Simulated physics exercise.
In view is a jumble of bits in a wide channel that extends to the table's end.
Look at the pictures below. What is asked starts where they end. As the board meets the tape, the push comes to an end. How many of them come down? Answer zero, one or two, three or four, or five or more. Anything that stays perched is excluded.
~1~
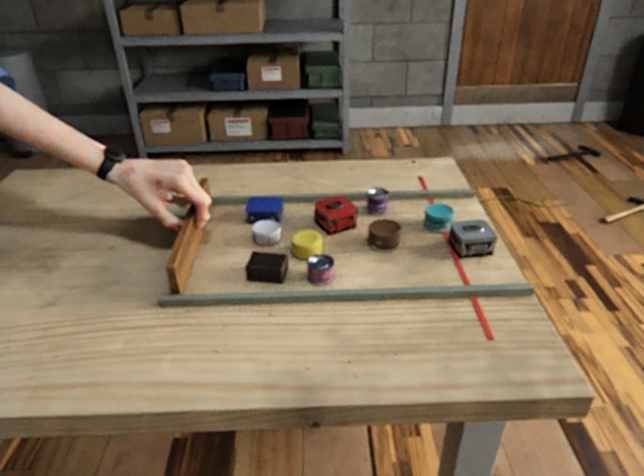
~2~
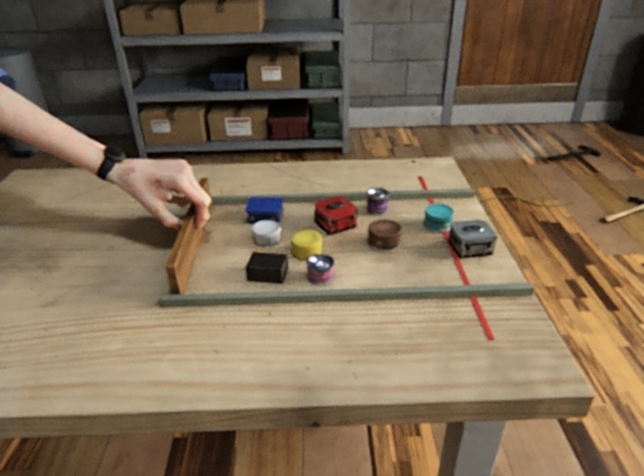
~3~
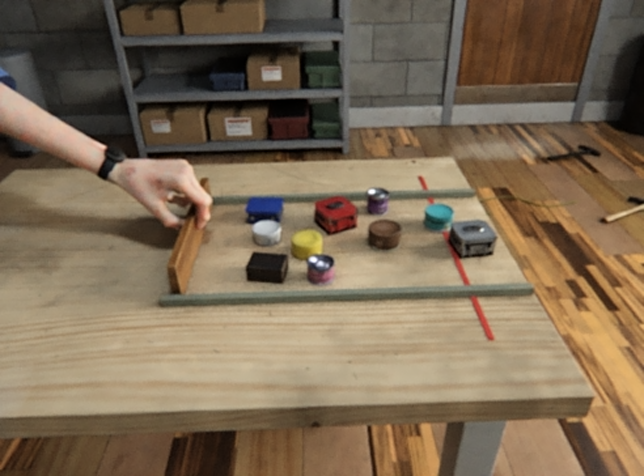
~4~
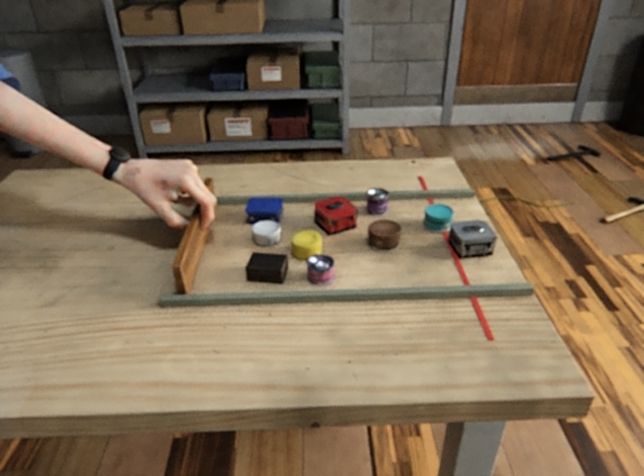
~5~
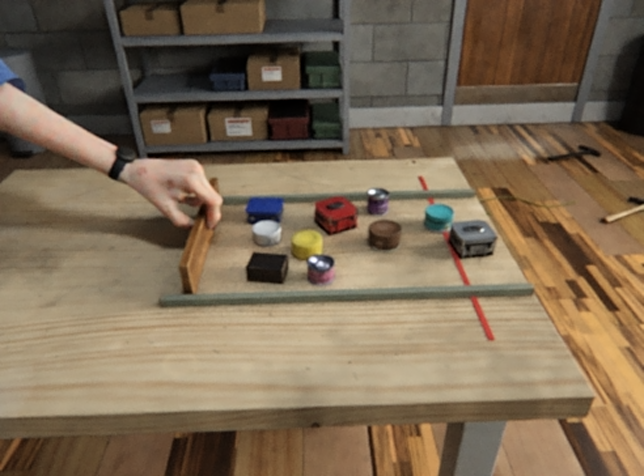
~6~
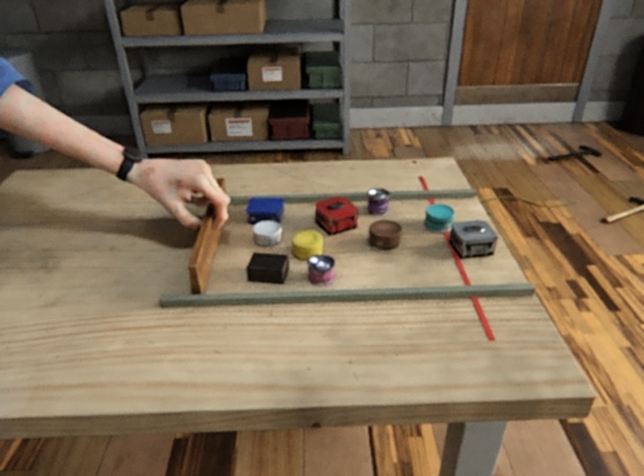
One or two.
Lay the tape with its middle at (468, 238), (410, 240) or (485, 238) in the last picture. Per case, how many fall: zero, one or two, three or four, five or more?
Lab note - tapes per position, in order: More than four; none; 5 or more.
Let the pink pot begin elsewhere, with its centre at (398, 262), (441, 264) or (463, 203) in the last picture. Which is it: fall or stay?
Pink pot: Stays put; stays put; goes down.
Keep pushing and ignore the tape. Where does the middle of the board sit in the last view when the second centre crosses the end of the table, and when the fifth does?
The first one at (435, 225), the next at (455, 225).
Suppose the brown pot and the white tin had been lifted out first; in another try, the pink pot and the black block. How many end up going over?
First try 0, second try 2.
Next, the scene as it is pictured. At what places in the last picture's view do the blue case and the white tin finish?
The blue case stops around (451, 203); the white tin around (459, 225).
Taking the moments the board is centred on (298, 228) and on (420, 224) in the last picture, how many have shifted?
First 6, then 10.
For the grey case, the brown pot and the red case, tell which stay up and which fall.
Outcome - grey case gone, brown pot safe, red case safe.
Soon after, none off yet; grey case at rest near (473, 239); turquoise pot at rest near (439, 218); purple pot at rest near (378, 202).
Then, none off yet; grey case at rest near (473, 239); turquoise pot at rest near (439, 218); purple pot moved about its own width near (392, 202).
Further on, none off yet; grey case moved a little near (495, 239); turquoise pot moved about its own width near (487, 223); purple pot moved well along near (448, 199).
At rest, the number that fall off is one or two; fallen, turquoise pot and grey case.
